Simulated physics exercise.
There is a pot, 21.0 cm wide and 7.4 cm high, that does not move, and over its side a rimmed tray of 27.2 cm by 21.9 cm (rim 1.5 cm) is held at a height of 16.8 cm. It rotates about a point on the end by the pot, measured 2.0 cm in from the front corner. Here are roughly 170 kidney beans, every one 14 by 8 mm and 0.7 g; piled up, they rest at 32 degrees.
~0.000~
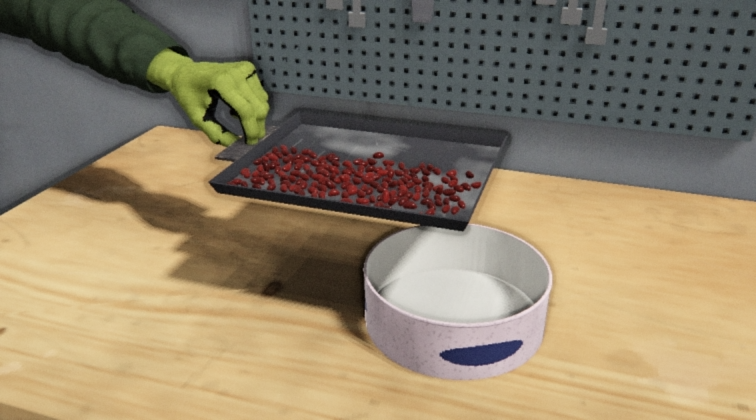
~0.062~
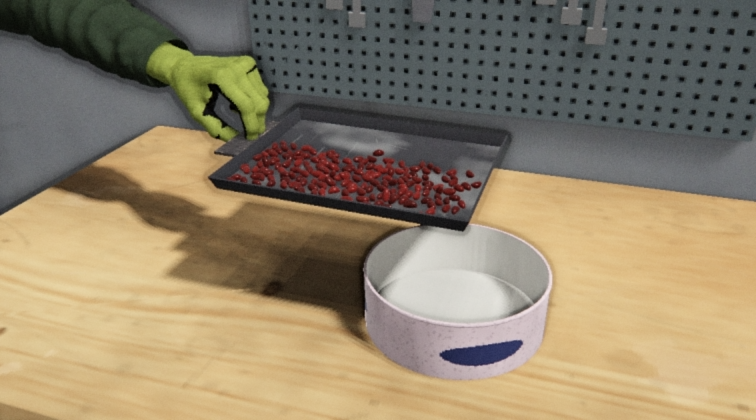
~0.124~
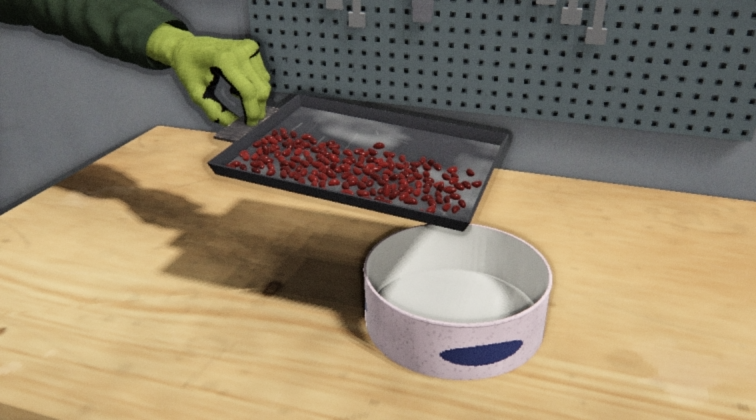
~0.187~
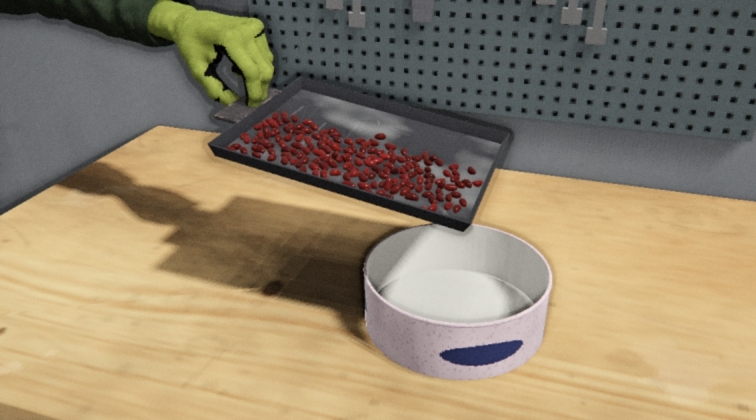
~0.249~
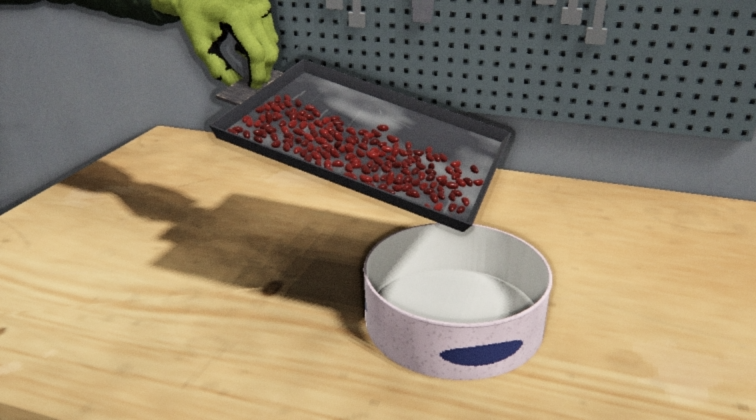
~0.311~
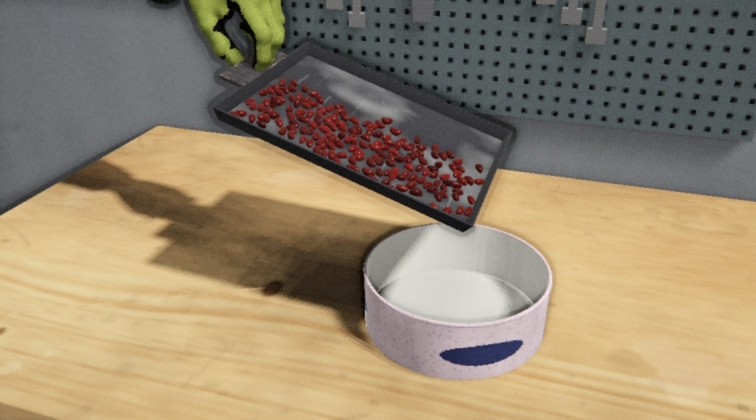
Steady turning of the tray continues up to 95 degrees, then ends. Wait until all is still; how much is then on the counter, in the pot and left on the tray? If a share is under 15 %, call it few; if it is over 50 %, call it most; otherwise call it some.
I would say counter: Some, pot: Most, tray: Few.
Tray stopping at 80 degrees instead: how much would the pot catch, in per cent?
In that case some 70 per cent.
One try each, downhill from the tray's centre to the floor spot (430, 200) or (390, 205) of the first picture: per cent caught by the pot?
Approximately 30 percent, then 10 percent.
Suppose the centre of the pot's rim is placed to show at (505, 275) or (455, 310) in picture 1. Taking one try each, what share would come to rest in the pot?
The shares would be near 90 and 70 per cent respectively.
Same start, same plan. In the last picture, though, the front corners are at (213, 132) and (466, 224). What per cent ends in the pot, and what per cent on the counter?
That works out as pot 20 and counter 80.
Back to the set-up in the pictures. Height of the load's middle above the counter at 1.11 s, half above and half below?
Roughly 2 centimetres, more or less.
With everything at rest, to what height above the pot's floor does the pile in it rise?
Roughly 2.0 cm up.
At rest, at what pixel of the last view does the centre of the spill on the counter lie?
About (587, 410).
Then, at 0.79 s, tilt 55 degrees; the tray holds 85 %, the pot 0 %.
Then, at 1.11 s, tilt 79 degrees; the tray holds 25 %, the pot 35 %.
After 1.53 s, tilt 95 degrees; the tray holds 0 %, the pot 65 %.
At rest (2.5 s), counter 35 %, pot 65 %, tray 0 %.
